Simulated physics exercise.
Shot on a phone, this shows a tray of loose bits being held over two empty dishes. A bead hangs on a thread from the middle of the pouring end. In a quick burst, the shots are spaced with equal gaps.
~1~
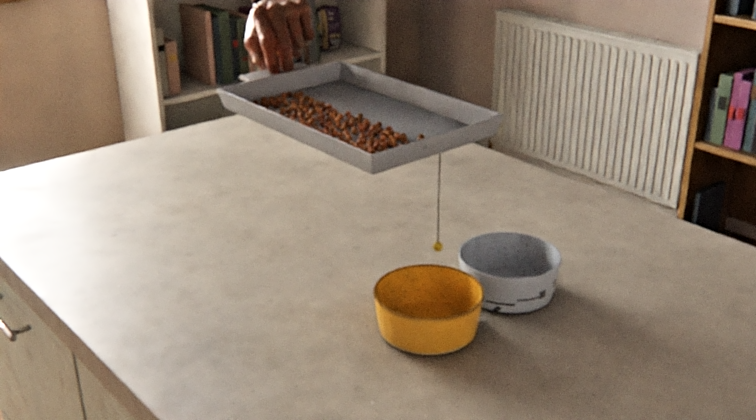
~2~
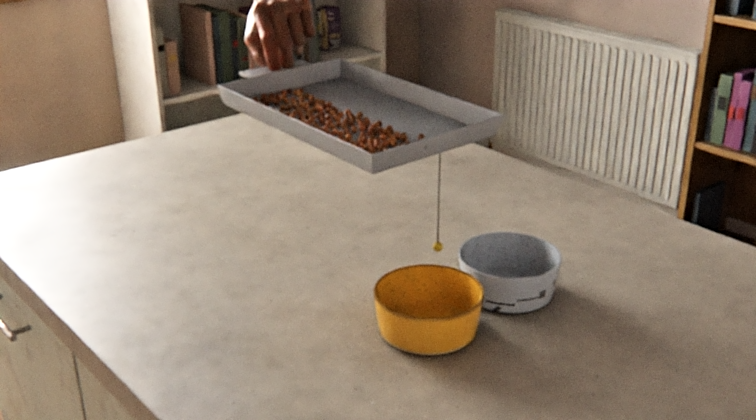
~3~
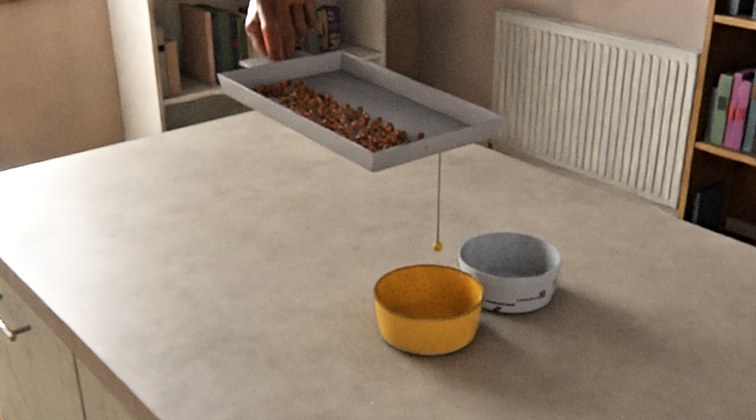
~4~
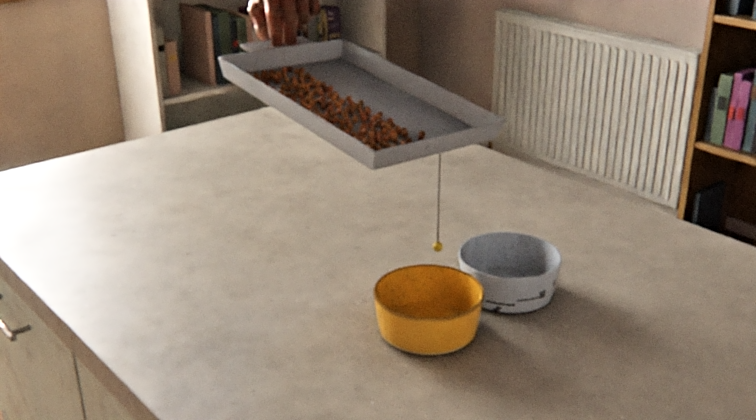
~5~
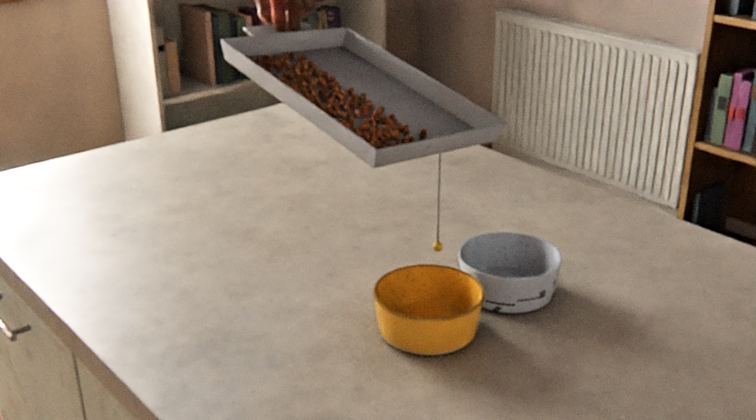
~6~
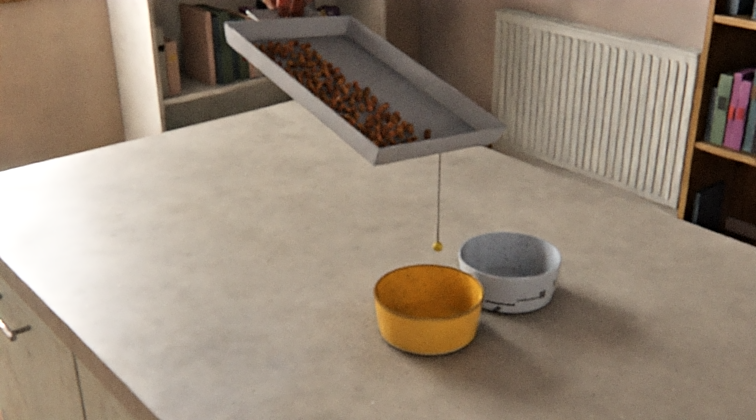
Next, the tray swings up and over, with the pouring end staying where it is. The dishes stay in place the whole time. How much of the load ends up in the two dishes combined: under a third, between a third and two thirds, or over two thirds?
Over two thirds.
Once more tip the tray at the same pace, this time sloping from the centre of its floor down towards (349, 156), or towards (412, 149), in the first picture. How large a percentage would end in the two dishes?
Around 40 percent for the first aim and around 90 percent for the second.
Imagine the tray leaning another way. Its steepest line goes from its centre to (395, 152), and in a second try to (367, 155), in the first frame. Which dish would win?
The first try favours the leftmost dish, the second the leftmost dish.
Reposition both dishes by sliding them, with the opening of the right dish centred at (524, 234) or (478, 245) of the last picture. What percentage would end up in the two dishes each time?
About 90 and 90 per cent.
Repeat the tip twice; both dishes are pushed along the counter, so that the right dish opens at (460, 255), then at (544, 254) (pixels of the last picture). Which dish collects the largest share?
First the right dish, then the right-hand dish.
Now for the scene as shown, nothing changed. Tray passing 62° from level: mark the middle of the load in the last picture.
Look around (469, 143) in the last picture.
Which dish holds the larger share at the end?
The one you want is the right-placed one.
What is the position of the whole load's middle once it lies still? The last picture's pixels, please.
I'd mark it at roughly (513, 280).
Just after the last frame, tray tipped steeply; the larger part on the tray; about a tenth in the right dish; just a few outside both; about a tenth in the air.
A moment on, tray tipped past a quarter turn; roughly a third on the tray; roughly a third in the right dish; just a few outside both; roughly a quarter in the air.
Further on, tray tipped past a quarter turn; just a few in the left dish; almost all in the right dish; about a tenth outside both.
When it is over, tray tipped past a quarter turn; just a few in the left dish; almost all in the right dish; about a tenth outside both.
